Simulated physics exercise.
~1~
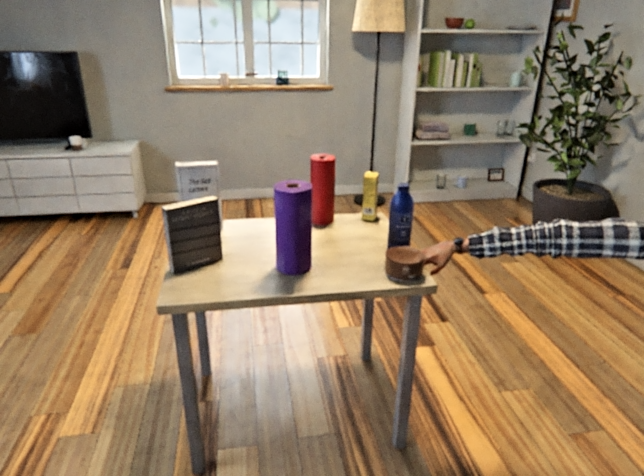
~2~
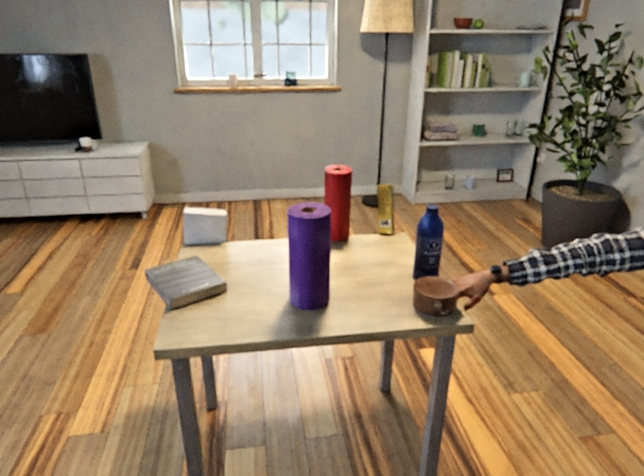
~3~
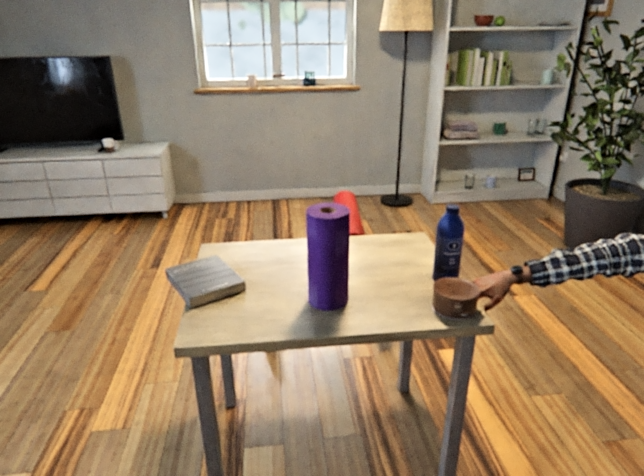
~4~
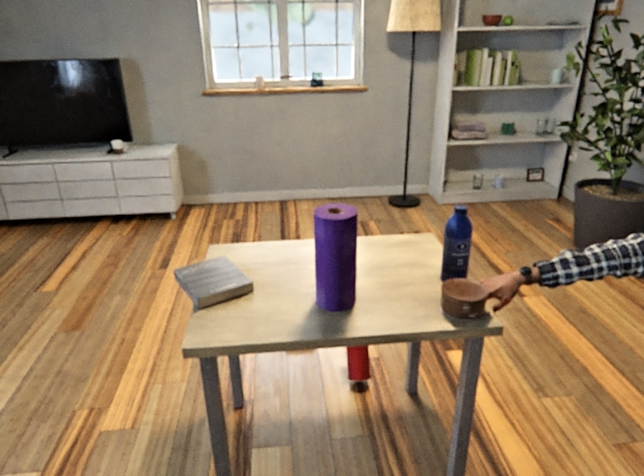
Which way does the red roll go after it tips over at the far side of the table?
The red roll moves down, dropping from the far side of the tabletop until it is seen below it.
